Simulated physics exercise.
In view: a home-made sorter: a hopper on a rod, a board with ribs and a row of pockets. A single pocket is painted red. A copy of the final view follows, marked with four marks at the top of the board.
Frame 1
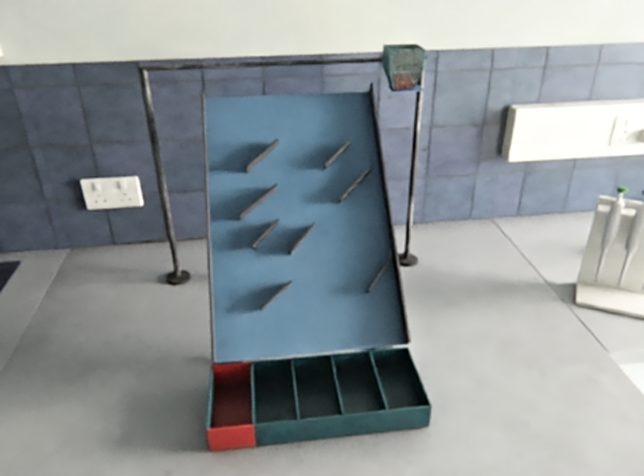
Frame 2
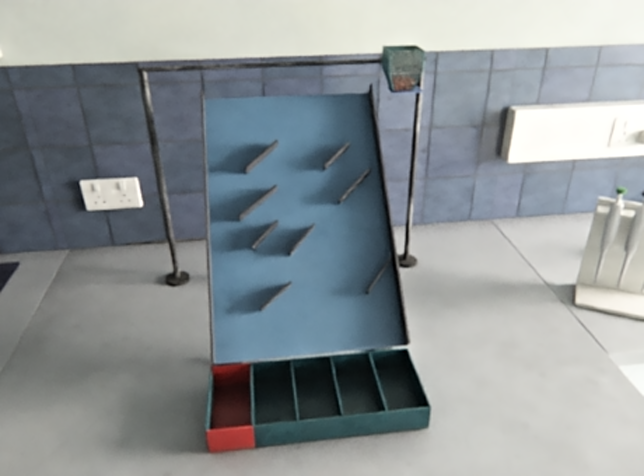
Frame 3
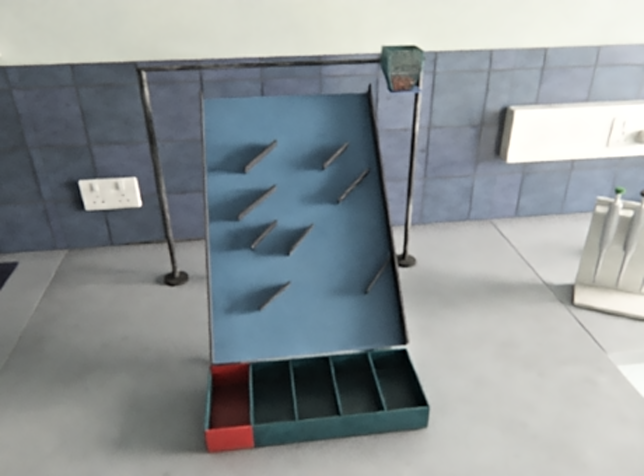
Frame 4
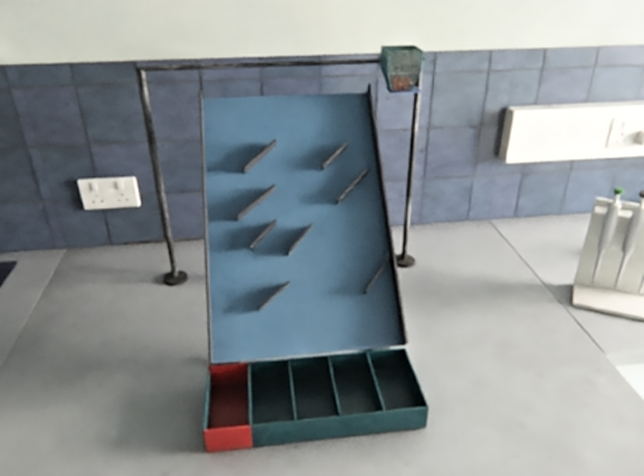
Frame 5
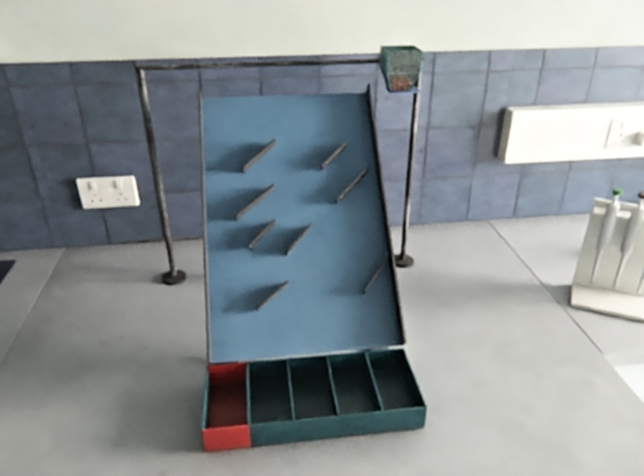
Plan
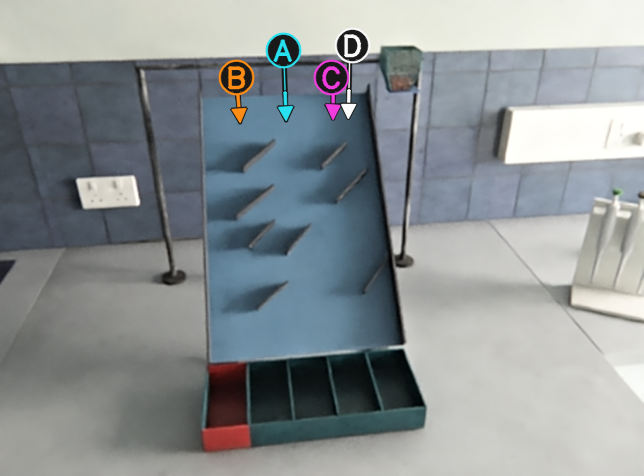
Blue sloping board with slanted ribs standing motionless on a grey worktop above a row of pockets, the leftmost painted red.
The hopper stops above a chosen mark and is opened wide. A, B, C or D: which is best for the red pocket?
Choose B.
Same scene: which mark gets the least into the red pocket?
Here it is mark D.
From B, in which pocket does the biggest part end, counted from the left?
The first from the left.
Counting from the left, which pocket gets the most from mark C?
The first.
On the marked copy, mark A meets the board at (285, 115); mark B meets the board at (239, 117); mark C meets the board at (333, 114); mark D meets the board at (348, 113).
With A, most in the red pocket, about a quarter in other pockets, a stray few outside the box.
With B, nearly all in the red pocket.
With C, about two thirds in the red pocket, about a quarter in other pockets, a stray few outside the box.
With D, about a quarter in the red pocket, about two thirds in other pockets.
